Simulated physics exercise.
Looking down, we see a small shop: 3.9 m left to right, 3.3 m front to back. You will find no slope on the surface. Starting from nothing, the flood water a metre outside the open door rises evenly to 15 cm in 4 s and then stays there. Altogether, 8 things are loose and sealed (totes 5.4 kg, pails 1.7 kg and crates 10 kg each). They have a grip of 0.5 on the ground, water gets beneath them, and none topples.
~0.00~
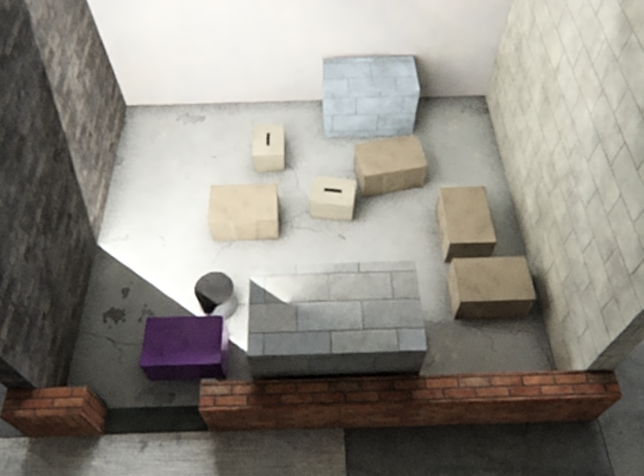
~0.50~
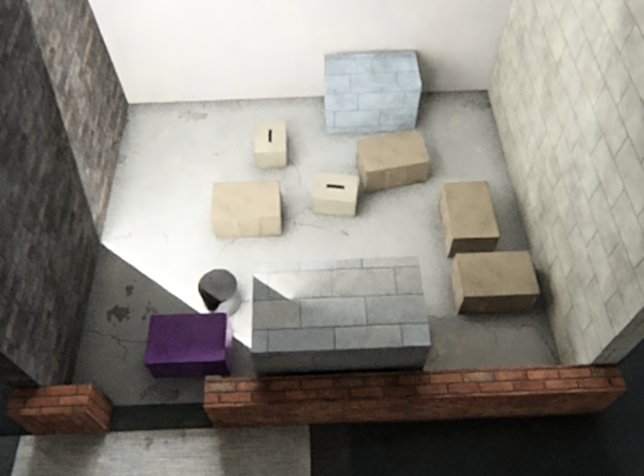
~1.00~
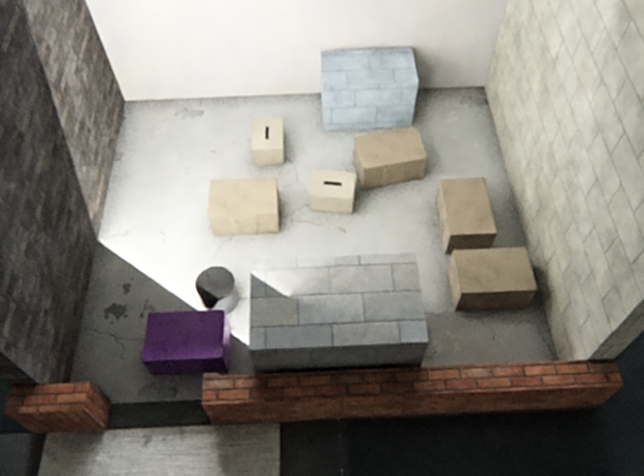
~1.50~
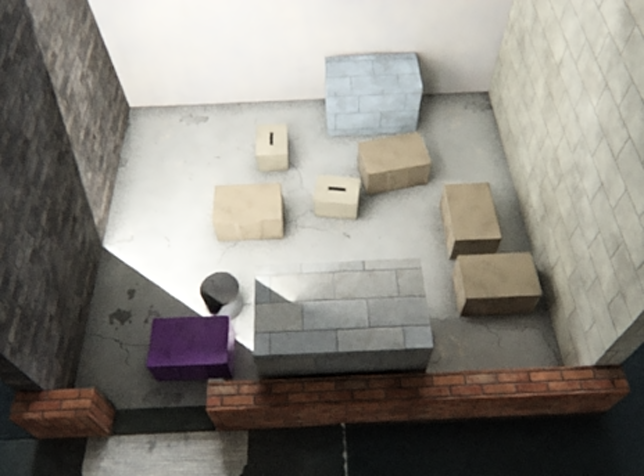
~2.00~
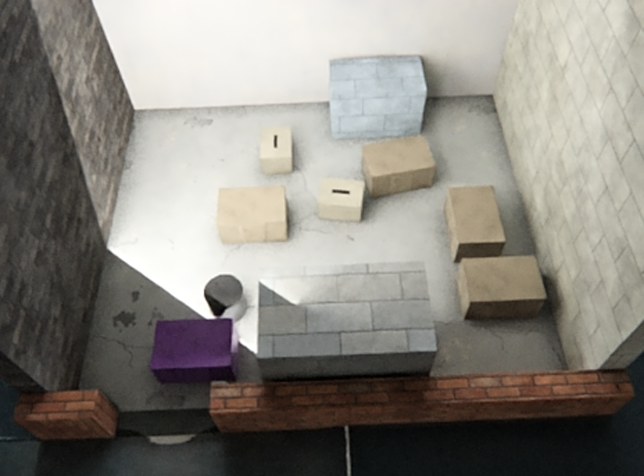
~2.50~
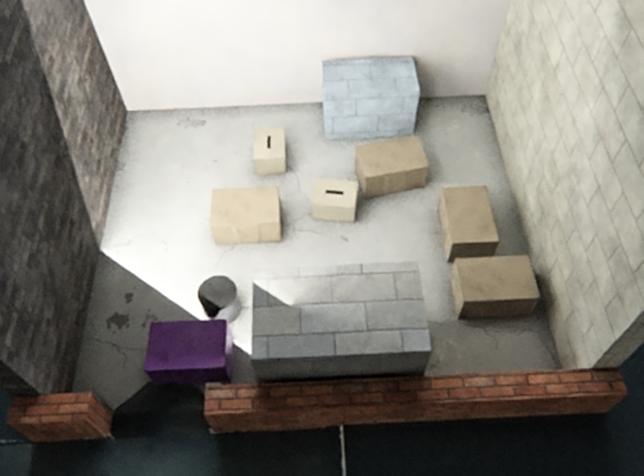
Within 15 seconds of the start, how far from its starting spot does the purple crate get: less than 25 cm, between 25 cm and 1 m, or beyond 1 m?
Beyond 1 m.
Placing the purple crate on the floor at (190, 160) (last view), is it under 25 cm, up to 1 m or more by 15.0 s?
Outcome - it ends up well away.
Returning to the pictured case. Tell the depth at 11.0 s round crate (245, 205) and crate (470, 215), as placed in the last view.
Roughly 8 and 3 cm.
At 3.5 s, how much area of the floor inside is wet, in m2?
About 1.0 m2.
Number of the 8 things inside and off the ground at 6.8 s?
It comes to 1 of them.
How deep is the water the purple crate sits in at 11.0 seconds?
Roughly 9 cm deep.
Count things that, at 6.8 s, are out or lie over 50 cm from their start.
My count gives 2.
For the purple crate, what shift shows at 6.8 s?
100 cm or so by then.
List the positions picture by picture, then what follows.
In the first picture, the purple crate at (183, 340) rests on the ground; water covers 0.0 m2; 0 of 8 have shifted.
In the second picture, the purple crate at (187, 337), on the bottom; water covers 0.0 m2; 0 of 8 have shifted.
In the third picture, the purple crate at (185, 335), on the bottom; 0.0 m2 under water; 0 of 8 have shifted.
In the fourth picture, the purple crate at (189, 340), on the bottom; 0.0 m2 under water; 0 of 8 have shifted.
In the fifth picture, the purple crate at (193, 343), on the bottom; 0.0 m2 under water; 0 of 8 have shifted.
In the sixth picture, the purple crate at (187, 344), on the bottom; 0.1 m2 under water; 0 of 8 have shifted.
After 3.5 s the purple crate is near (190, 325), 0.2 m from its start, aground; 0 afloat.
After 6.8 s the purple crate is near (212, 227), 1.1 m from its start, aground; 1 afloat.
After 11.0 s the purple crate is near (201, 123), 2.3 m from its start, afloat; 4 afloat.
After 15.0 s the purple crate is near (294, 120), 2.4 m from its start, afloat; 8 afloat.
